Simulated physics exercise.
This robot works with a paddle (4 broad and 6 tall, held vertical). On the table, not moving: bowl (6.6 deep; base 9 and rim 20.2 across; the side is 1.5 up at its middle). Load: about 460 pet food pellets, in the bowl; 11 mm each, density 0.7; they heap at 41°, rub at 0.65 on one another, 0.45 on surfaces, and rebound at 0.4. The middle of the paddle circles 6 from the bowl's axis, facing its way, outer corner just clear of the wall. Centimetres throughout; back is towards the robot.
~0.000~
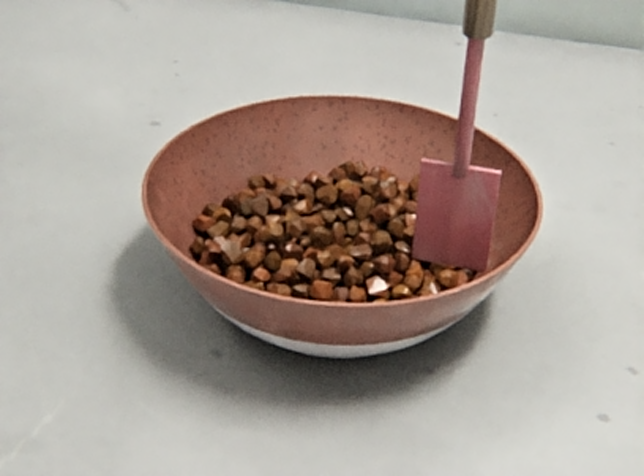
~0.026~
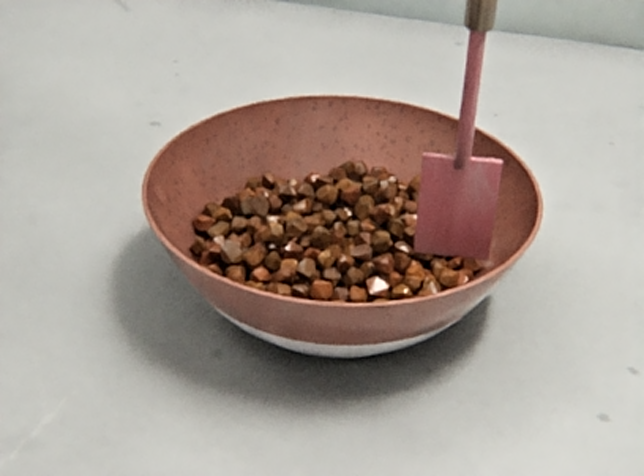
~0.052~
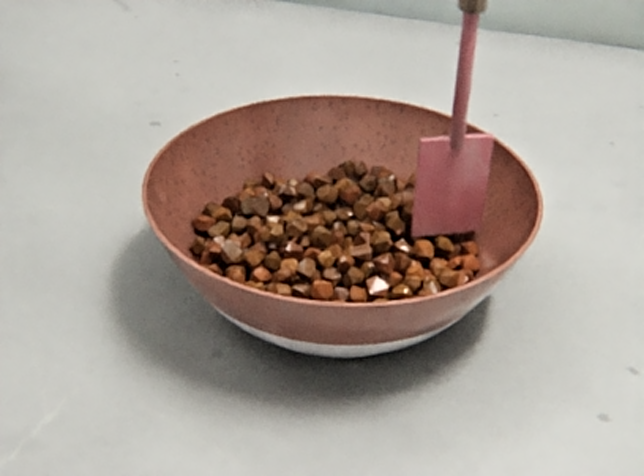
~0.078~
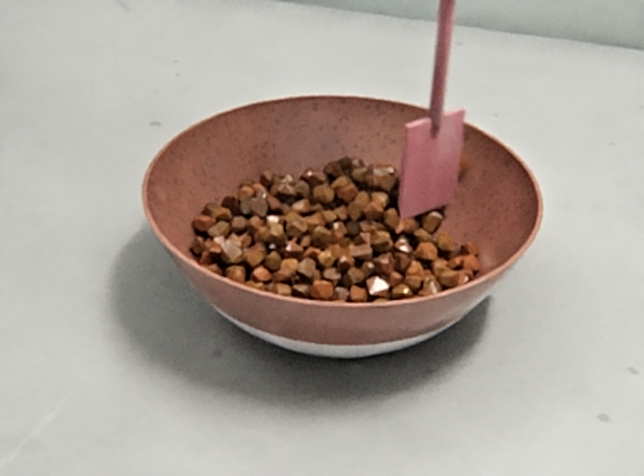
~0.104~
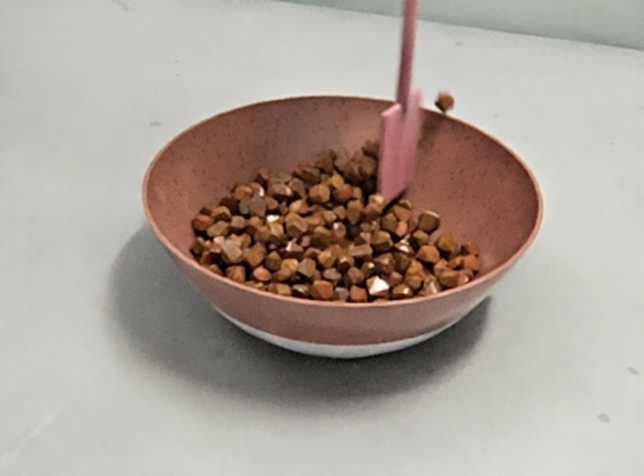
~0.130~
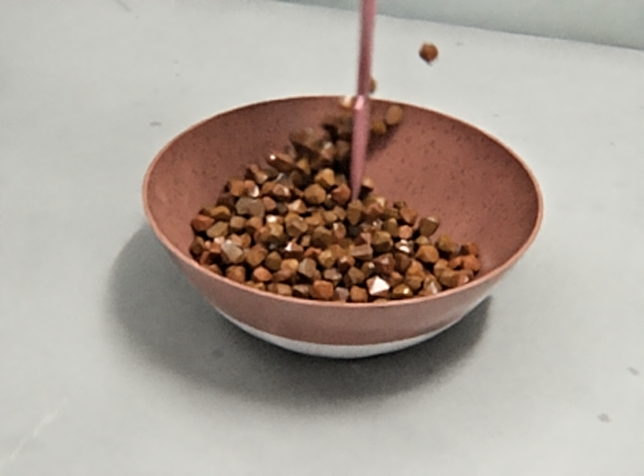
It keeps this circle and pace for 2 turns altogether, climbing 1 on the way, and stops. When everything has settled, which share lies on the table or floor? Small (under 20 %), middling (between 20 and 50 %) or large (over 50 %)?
A middling share, between 20 and 50 %, ends on the table or floor.
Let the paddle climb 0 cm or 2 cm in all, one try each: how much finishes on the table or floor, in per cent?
Some 35 and 15 per cent.
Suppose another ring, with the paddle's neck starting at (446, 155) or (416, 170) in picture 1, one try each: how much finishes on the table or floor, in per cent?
Some 35 and 15 per cent.
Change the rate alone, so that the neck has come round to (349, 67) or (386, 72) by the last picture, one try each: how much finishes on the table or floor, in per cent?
About 30 and 20 per cent.
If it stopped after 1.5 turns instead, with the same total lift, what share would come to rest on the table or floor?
Then about 25 per cent.
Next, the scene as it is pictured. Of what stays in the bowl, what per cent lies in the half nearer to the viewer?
Roughly 50 per cent.
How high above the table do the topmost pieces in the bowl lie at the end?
Roughly 5.0 cm.
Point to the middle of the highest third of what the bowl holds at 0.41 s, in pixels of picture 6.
At about (440, 249).
After 0.41 s, 338° round, highest piece 11 above the table; 397 in the bowl, 30 on the table or floor, 38 in flight or on the tool.
After 0.69 s, 221° round, highest piece 9 above the table; 345 in the bowl, 104 on the table or floor, 16 in flight or on the tool.
After 1.03 s, 0° round, highest piece 5 above the table; 340 in the bowl, 125 on the table or floor.
After 1.73 s, 0° round, highest piece 4 above the table; 340 in the bowl, 125 on the table or floor.
At rest, 340 in the bowl, 125 on the table or floor. That is 27 % on the table or floor.
